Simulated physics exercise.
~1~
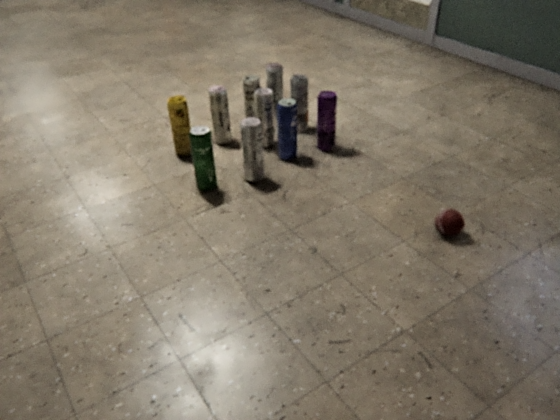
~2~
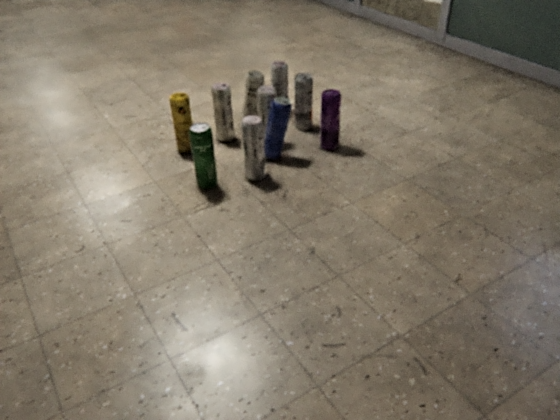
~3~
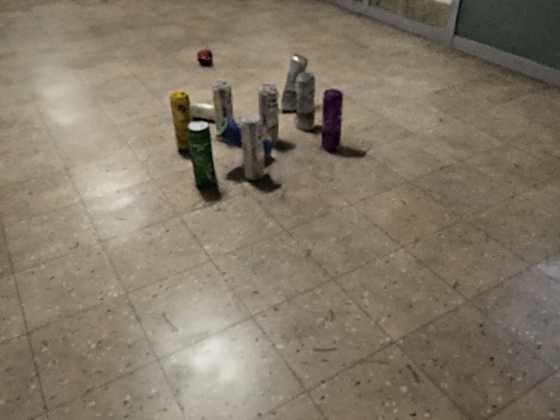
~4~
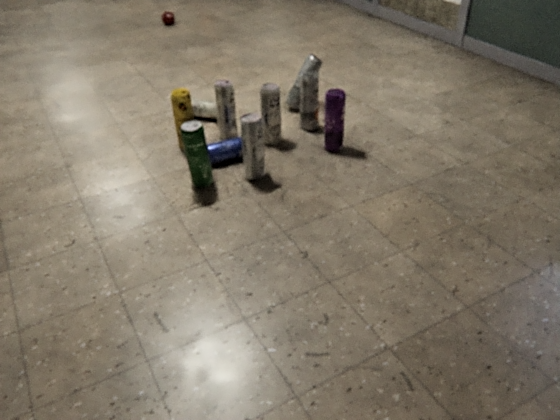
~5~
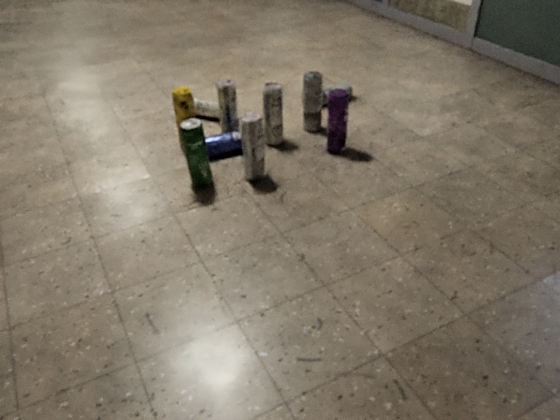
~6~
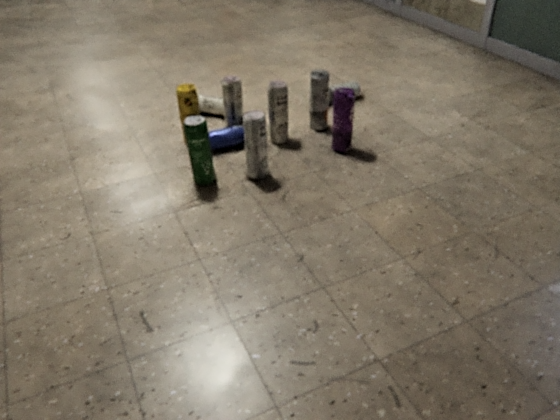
Tubes stand on a tiled floor until a rolling ball topples three, including the blue one.
